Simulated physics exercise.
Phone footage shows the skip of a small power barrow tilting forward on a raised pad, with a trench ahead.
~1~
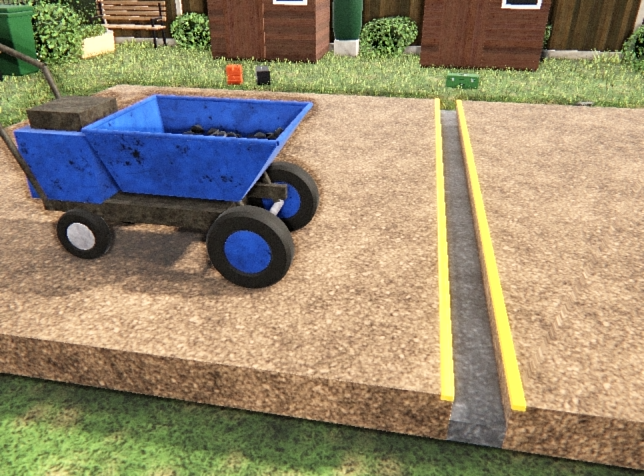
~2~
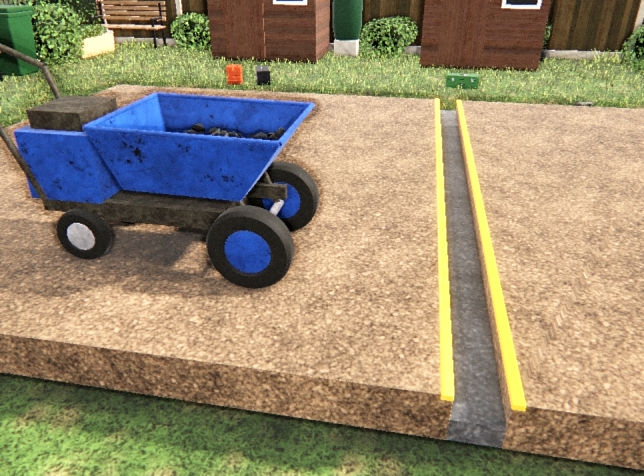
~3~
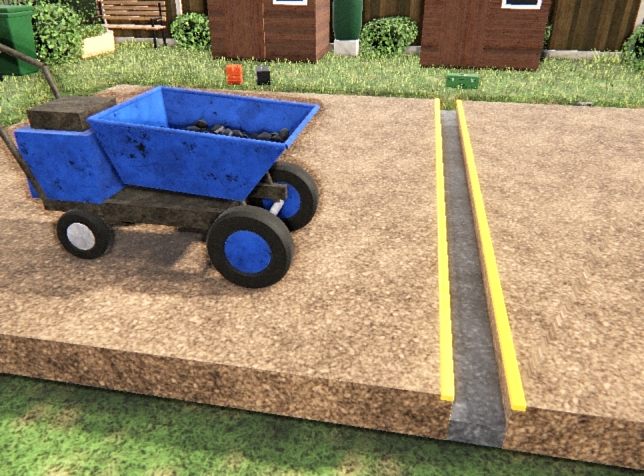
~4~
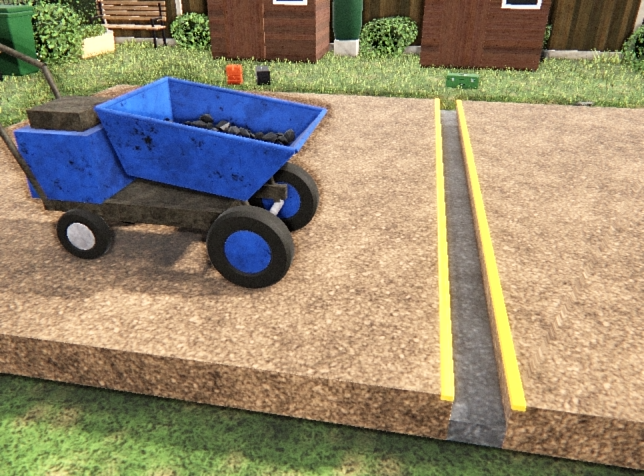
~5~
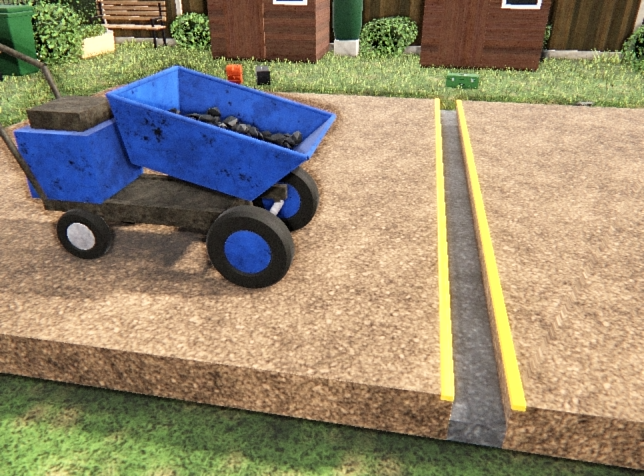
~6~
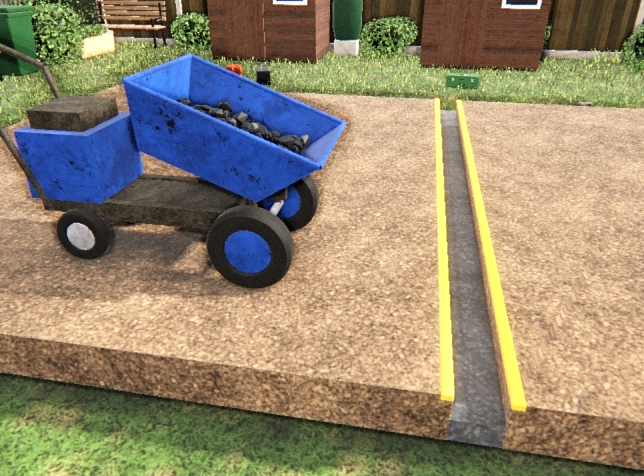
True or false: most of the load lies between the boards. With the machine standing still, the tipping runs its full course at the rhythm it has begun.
False.
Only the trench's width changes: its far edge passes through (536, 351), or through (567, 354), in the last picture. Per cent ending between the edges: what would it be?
Lab note: Try one about 30 %, try two about 30 %.
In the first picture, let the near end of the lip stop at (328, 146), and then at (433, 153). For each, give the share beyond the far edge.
It comes out near 0 in a hundred for the first and near 90 in a hundred for the second.
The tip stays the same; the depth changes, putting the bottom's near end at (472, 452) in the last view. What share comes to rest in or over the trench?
30 %.
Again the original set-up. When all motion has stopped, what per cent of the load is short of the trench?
My estimate is around 70 percent.
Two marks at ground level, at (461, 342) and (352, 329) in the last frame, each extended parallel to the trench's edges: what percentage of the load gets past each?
Estimate: 20 % and 90 %, respectively.
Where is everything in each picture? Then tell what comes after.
Lip of the skip at (277, 143), level; top of the load at (218, 142), lumps of coal; first edge of the trench at (446, 340); far edge at (508, 347), the trench under half as wide as the skip, and about half as deep as wide, in the first picture.
Lip of the skip at (279, 144), tipped barely; top of the load at (219, 141), in the second picture.
Lip of the skip at (285, 147), tipped barely; top of the load at (207, 141), in the third picture.
Lip of the skip at (295, 151), tipped a little; top of the load at (189, 140), in the fourth picture.
Lip of the skip at (307, 158), tipped a little; top of the load at (191, 123), in the fifth picture.
Lip of the skip at (319, 167), tipped clearly; top of the load at (184, 118); first edge of the trench at (446, 340); far edge at (508, 347), in the sixth picture.
Soon after the last picture, skip tipped steeply; all in the skip.
A little later, skip tipped right over; most in the skip; about a quarter short of the trench; a stray few falling.
Later still, skip tipped right over; a small part in the skip; about two thirds short of the trench; about a quarter in or heaped over the trench.
By the end, skip tipped right over; a stray few in the skip; about two thirds short of the trench; about a quarter in or heaped over the trench; none beyond it.
